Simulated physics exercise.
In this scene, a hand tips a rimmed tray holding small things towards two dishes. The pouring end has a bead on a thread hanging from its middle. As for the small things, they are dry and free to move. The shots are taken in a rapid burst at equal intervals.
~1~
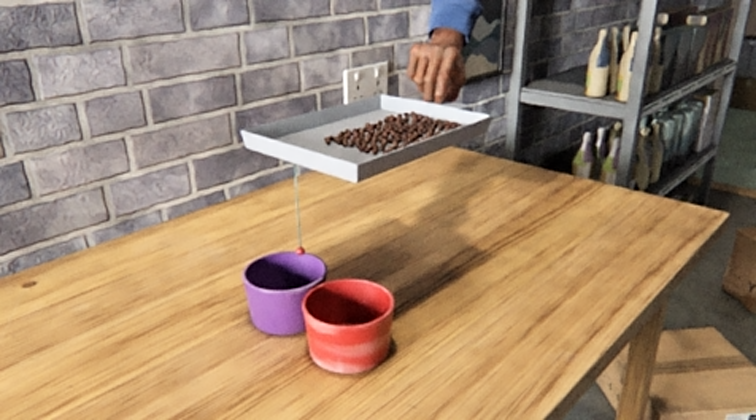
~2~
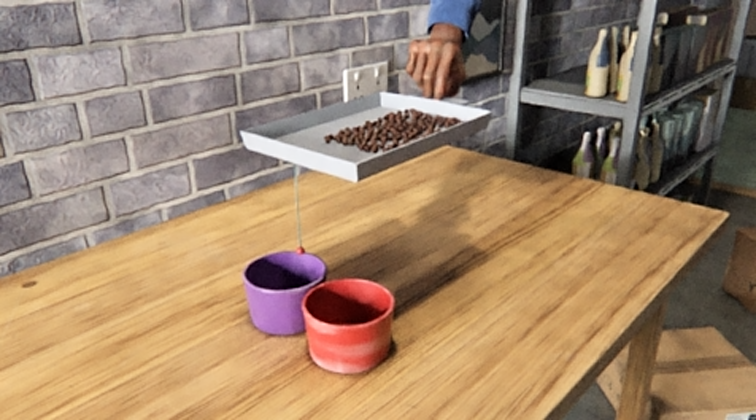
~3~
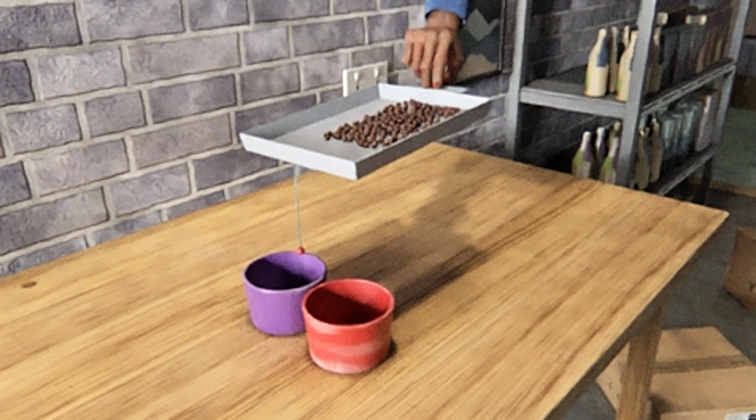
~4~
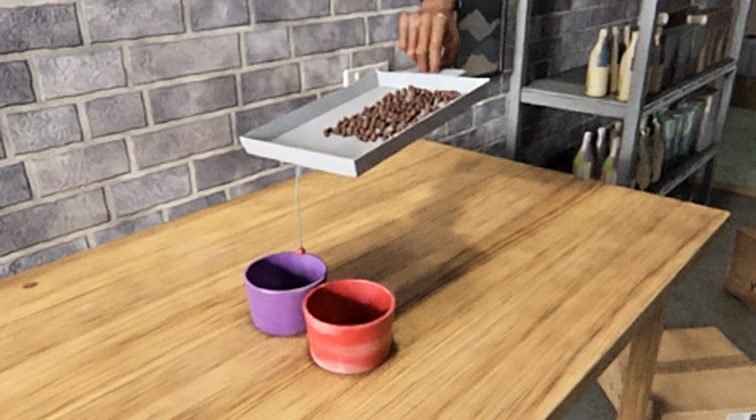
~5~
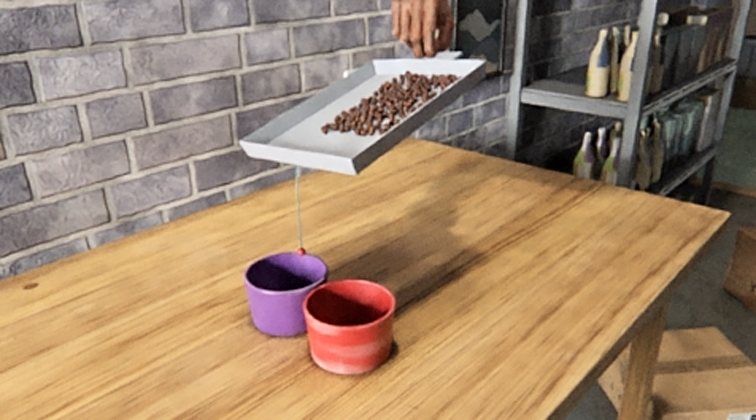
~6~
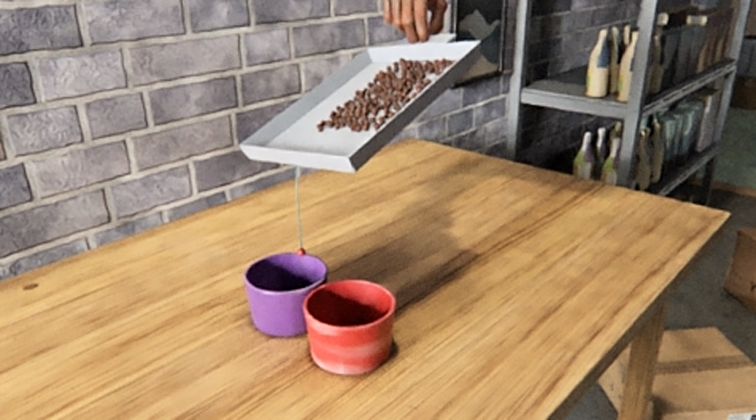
A hand raising the far end of a grey rimmed tray of small brown berries above purple and red dishes, tilting it steadily.
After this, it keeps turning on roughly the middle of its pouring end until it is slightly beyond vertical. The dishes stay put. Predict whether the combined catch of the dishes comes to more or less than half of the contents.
The combined catch is less than half.
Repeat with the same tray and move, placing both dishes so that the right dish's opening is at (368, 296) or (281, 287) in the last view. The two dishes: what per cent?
Close to 0 in a hundred, then close to 70 in a hundred.
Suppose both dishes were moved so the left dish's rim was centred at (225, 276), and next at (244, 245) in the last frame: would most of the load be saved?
For the two tries in order: Not as much as half, exceeding half.
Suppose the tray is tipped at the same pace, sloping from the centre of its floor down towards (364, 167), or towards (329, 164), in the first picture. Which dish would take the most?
Place one gives the rightmost dish, place two gives the rightmost dish.
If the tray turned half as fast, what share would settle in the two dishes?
Roughly 20 in a hundred.
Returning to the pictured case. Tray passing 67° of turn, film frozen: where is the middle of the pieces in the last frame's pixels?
Mark it at roughly (266, 156) in the final frame.
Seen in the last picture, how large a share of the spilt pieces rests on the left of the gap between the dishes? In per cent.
I'd say some 100 in a hundred.
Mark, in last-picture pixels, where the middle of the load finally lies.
About pixel (231, 290).
Shortly afterwards, tray tipped steeply; the bulk on the tray; near a quarter in the air.
Next, tray tipped past a quarter turn; near half on the tray; only a few in the left dish; near a third outside both; a little in the air.
Some moments later, tray tipped past a quarter turn; near a quarter in the left dish; the bulk outside both.
In the end, tray tipped past a quarter turn; none at all in the right dish; near a quarter in the left dish; the bulk outside both.
